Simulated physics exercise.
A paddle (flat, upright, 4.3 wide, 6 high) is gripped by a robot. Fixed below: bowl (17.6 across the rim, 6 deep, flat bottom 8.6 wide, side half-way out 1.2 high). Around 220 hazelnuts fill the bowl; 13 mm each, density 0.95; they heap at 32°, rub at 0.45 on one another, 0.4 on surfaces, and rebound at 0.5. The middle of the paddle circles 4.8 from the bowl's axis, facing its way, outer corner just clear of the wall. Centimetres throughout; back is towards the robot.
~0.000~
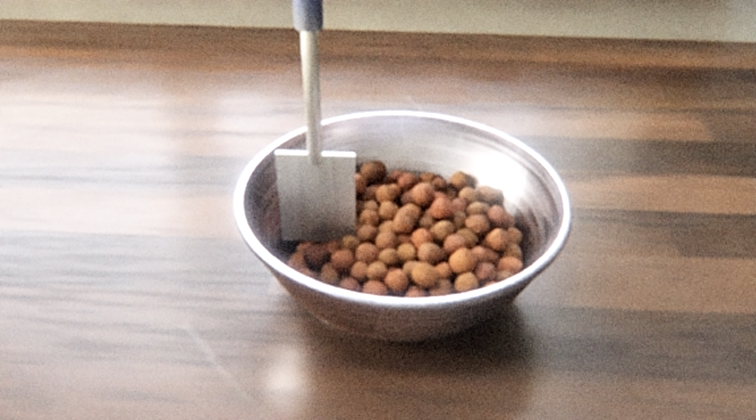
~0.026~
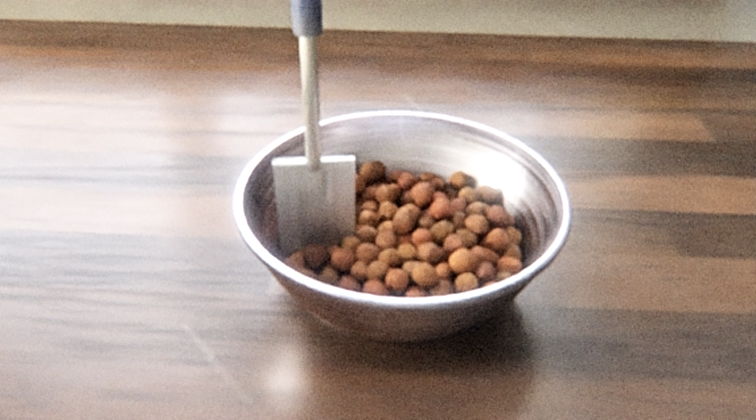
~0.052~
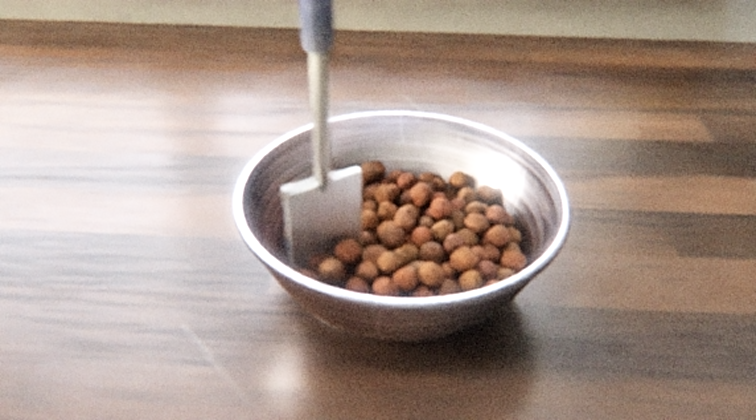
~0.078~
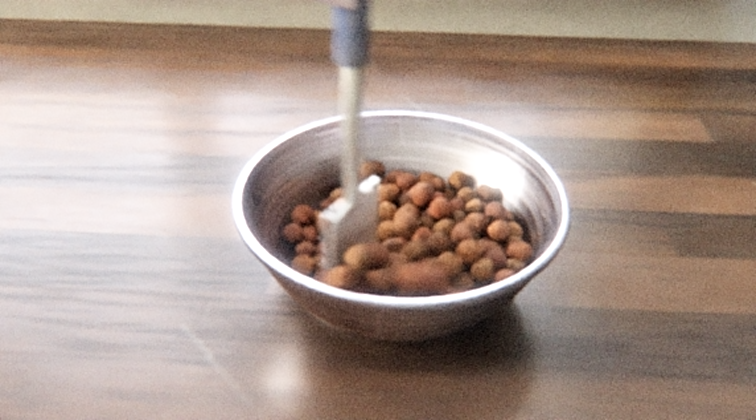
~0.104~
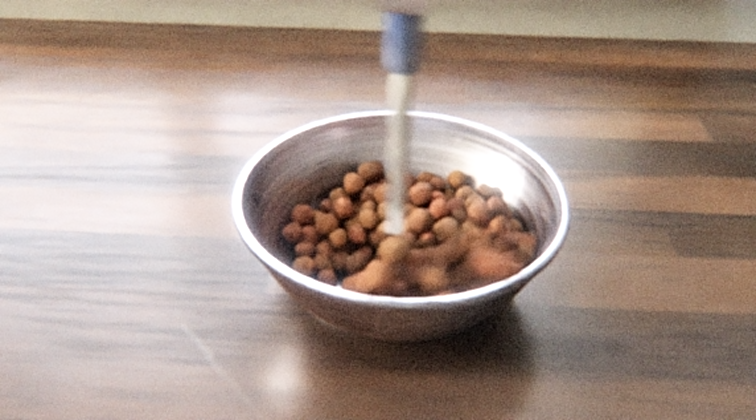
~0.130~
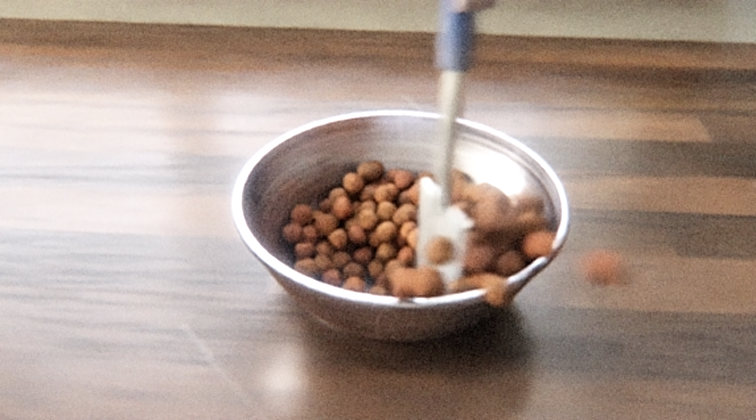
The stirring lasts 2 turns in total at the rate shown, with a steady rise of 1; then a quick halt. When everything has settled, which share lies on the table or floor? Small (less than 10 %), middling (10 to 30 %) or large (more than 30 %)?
A large share, more than 30 %, ends on the table or floor.
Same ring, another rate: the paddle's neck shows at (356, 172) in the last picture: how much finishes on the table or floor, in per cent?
About 20 per cent.
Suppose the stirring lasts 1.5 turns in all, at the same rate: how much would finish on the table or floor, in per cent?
It would be near 45 per cent.
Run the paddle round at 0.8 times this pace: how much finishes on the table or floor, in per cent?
Some 40 per cent.
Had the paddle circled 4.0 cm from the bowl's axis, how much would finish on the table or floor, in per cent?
In that case some 45 per cent.
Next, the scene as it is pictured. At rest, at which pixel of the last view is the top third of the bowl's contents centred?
Around (396, 263).
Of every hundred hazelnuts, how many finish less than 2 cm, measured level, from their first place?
About 5 per cent.
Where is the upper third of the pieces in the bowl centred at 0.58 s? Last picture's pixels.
At about (461, 222).
After 0.35 s, 348° round, highest piece 11 above the table; 154 in the bowl, 31 on the table or floor, 33 in flight or on the tool.
After 0.58 s, 222° round, highest piece 8 above the table; 128 in the bowl, 81 on the table or floor, 9 in flight or on the tool.
After 0.89 s, 0° round, highest piece 4 above the table; 123 in the bowl, 95 on the table or floor.
After 1.59 s, 0° round, highest piece 3 above the table; 123 in the bowl, 95 on the table or floor.
In the end, 123 in the bowl, 95 on the table or floor. That is 44 % on the table or floor.
